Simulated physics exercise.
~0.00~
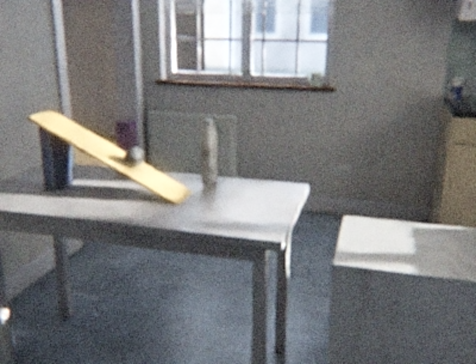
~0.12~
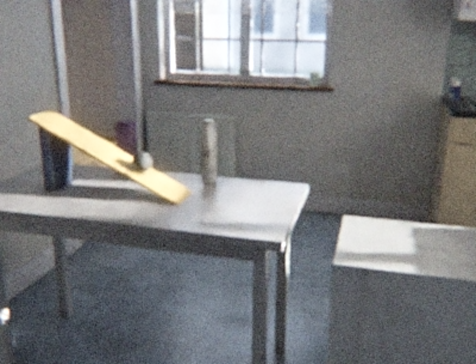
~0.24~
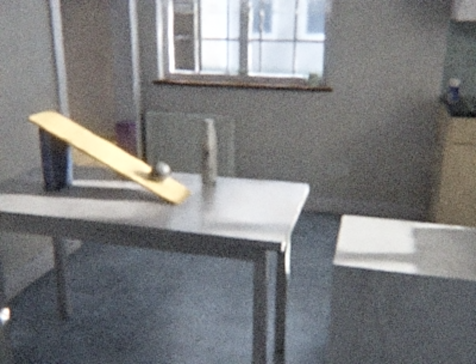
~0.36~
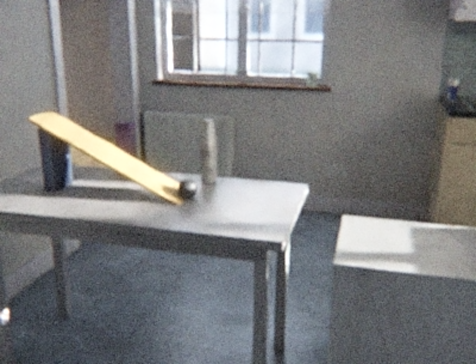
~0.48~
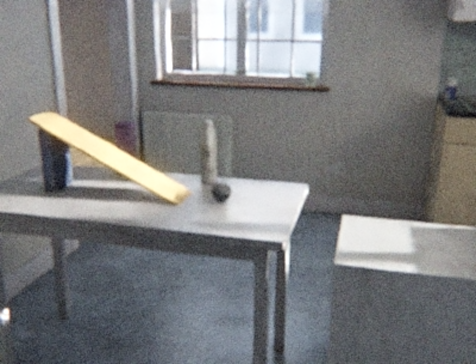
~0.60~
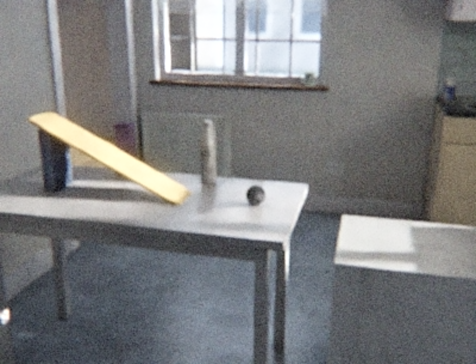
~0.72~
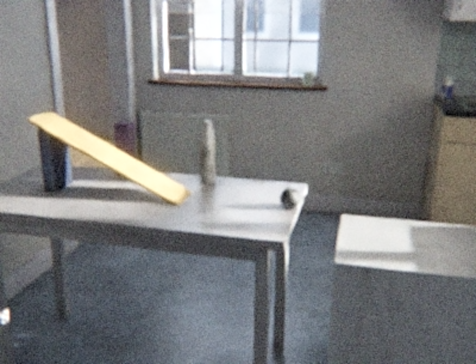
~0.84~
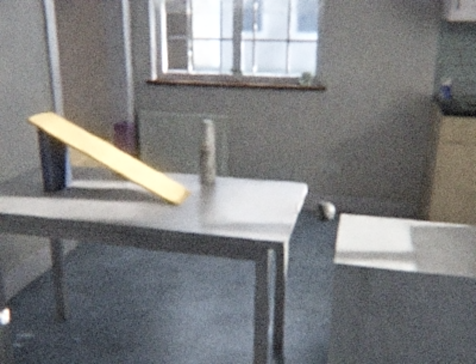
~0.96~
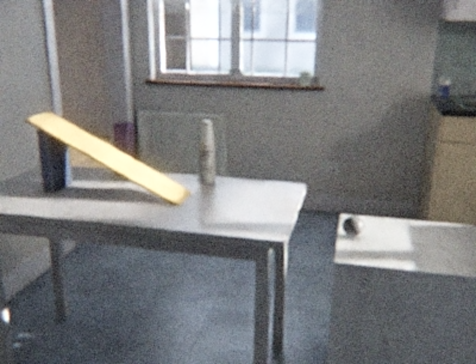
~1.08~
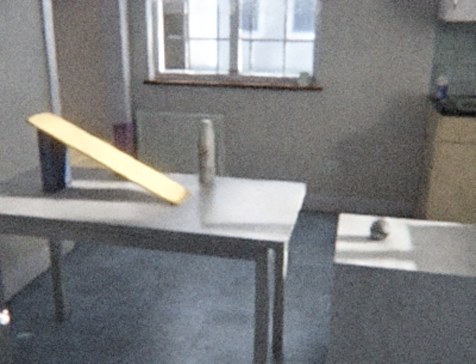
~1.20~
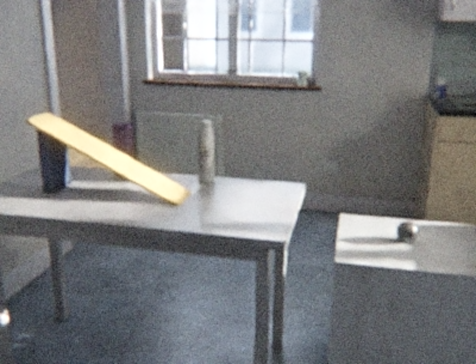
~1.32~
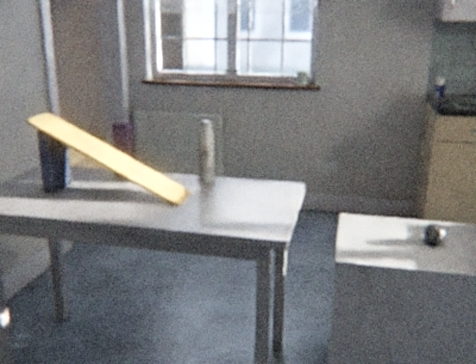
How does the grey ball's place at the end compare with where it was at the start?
At the start the grey ball was on the sloping yellow board on the table, and by the end it was on the separate lower top to the right, across the gap.
A grey ball rolled down a sloping yellow board on a table, passed the white bottle, and ran off the right edge. It crossed the gap, landed on the lower top beyond, and was still moving right across it.
